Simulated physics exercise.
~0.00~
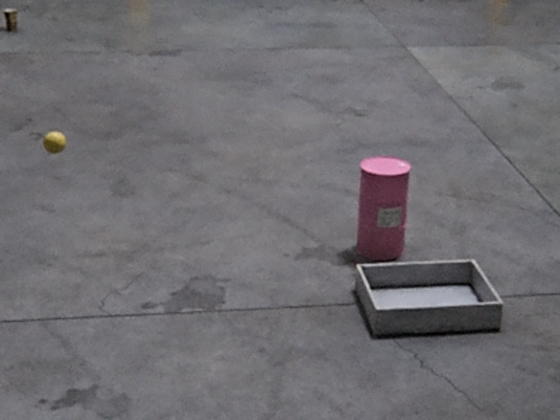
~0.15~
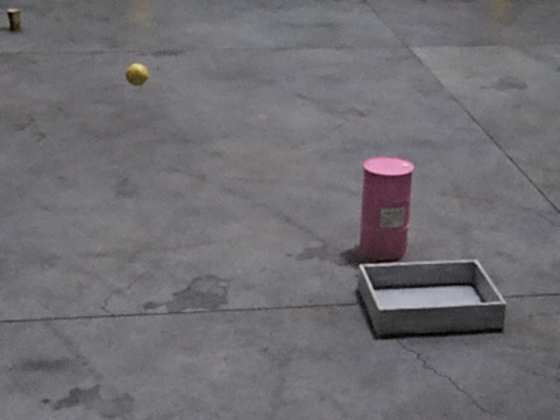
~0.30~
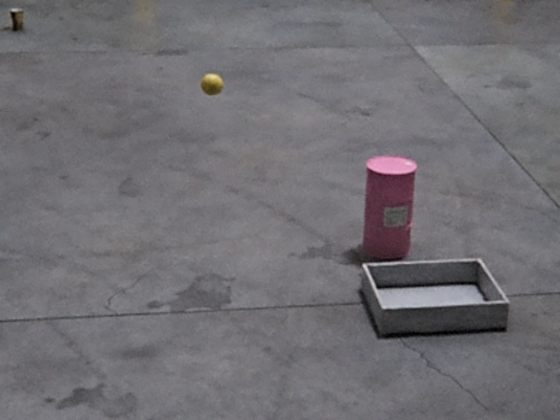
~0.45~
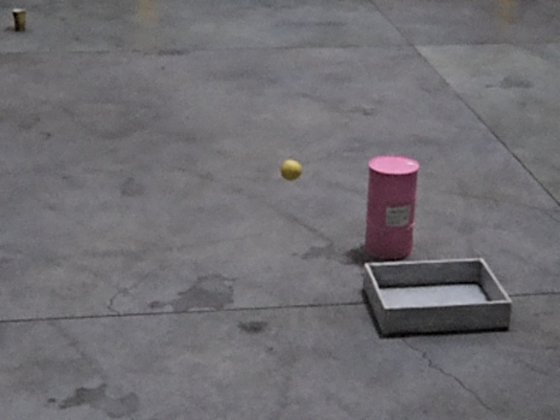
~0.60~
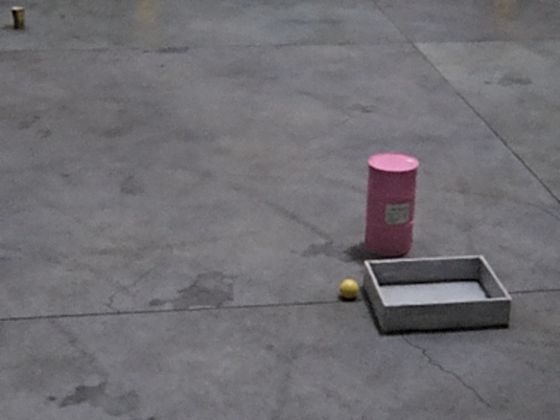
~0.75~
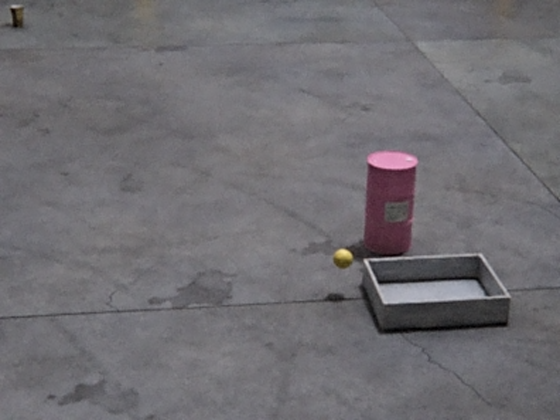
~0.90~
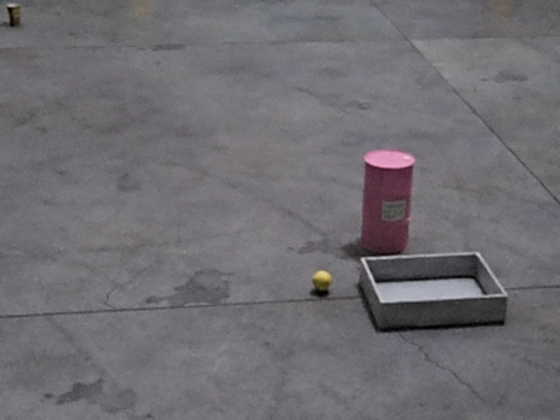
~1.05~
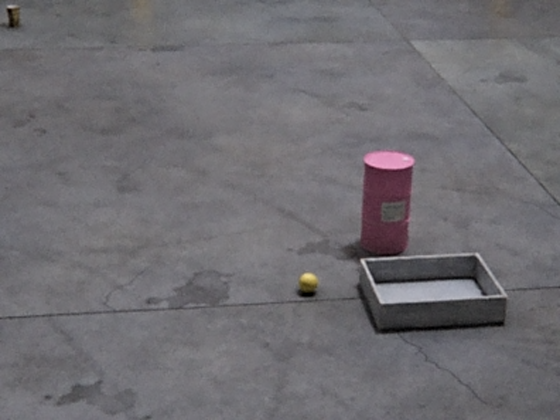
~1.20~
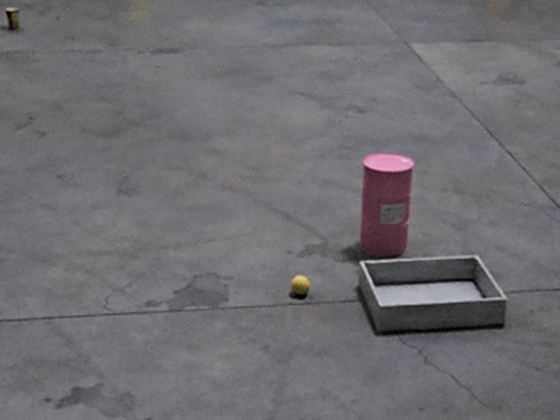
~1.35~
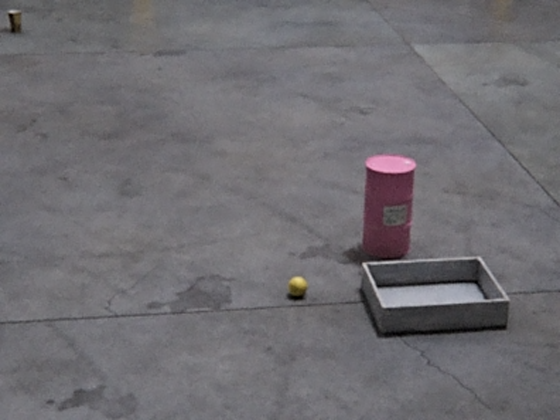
On a stained grey concrete floor, an open shallow box sits in front of an upright pink canister, with a small cup-like object far off in the upper left corner. A yellow lemon is already in the air at the left, rising as it travels right. It passes the top of its arc and drops steeply towards the box. The lemon comes down just short, beside the box's left side, then bounces up slightly and back to the left. It settles on the floor and moves slowly left before coming to rest outside the box, while the canister stays standing in its place.
